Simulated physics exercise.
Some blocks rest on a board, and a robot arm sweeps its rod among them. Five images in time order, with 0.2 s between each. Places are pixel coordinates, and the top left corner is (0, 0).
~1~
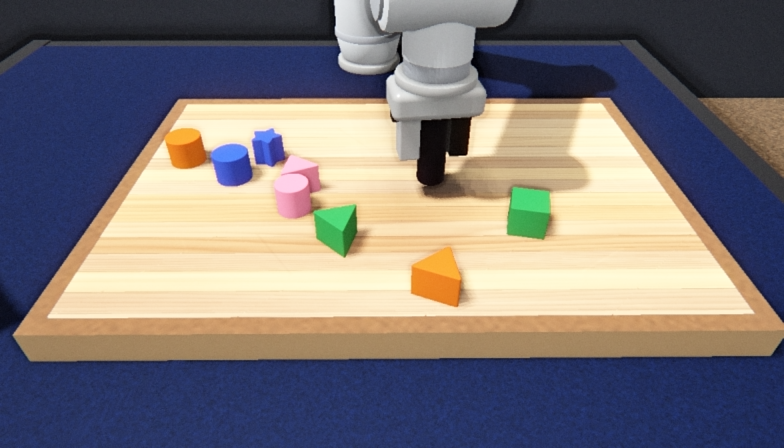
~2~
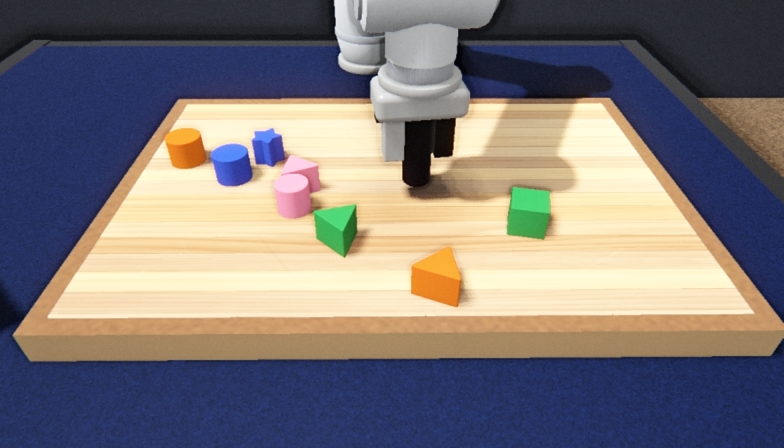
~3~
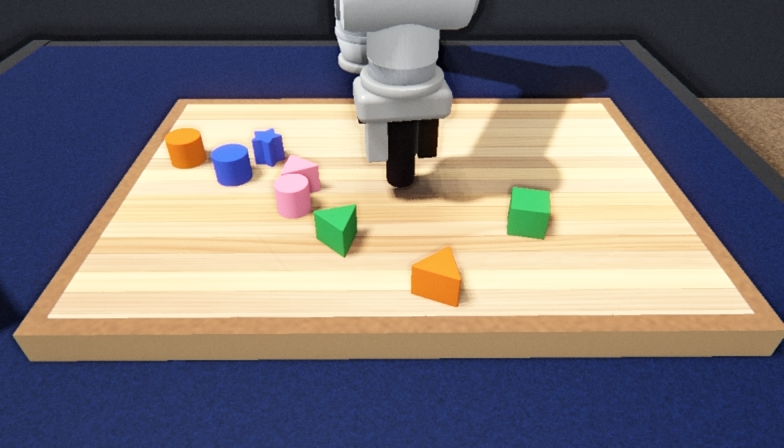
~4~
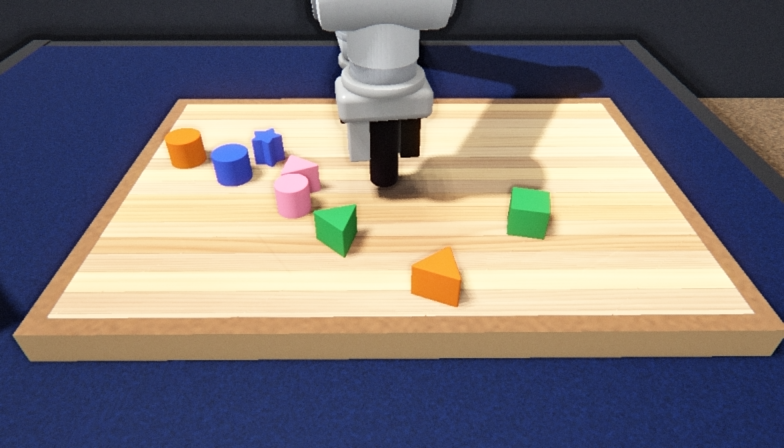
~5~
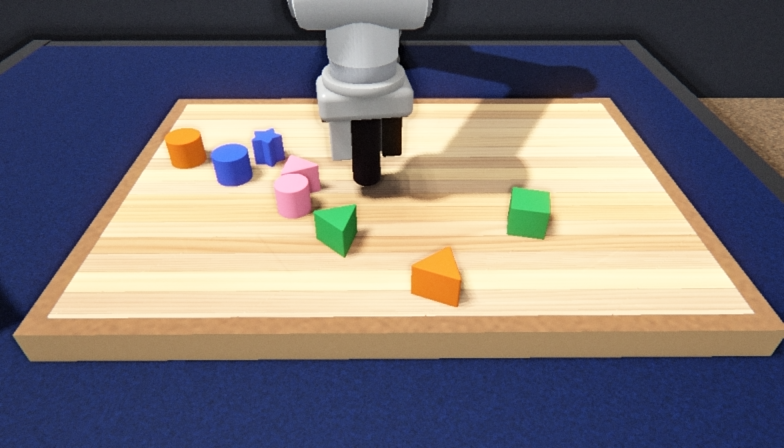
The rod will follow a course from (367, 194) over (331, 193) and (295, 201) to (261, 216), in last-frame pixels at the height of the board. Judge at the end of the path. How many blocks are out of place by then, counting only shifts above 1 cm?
Put simply, two blocks are moved more than 1 cm.
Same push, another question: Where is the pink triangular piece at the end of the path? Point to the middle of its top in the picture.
In the picture, that point is around (263, 166).
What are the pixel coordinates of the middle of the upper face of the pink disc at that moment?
It ends at (248, 209).
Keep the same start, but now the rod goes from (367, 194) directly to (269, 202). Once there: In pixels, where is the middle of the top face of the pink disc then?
It comes to (253, 194).
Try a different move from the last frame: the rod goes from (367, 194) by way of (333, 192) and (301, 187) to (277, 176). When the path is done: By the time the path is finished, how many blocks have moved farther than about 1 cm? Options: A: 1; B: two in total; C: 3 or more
(A)
The first path, step by step. One third of the way, rod at (328, 179); pink triangular piece at (293, 164).
Two thirds of the way, rod at (292, 187); pink disc at (272, 192); pink triangular piece at (266, 164), turned 45° clockwise.
At the end, rod at (258, 201); pink disc at (248, 209); pink triangular piece at (263, 166), turned 75° clockwise; green triangular piece still.
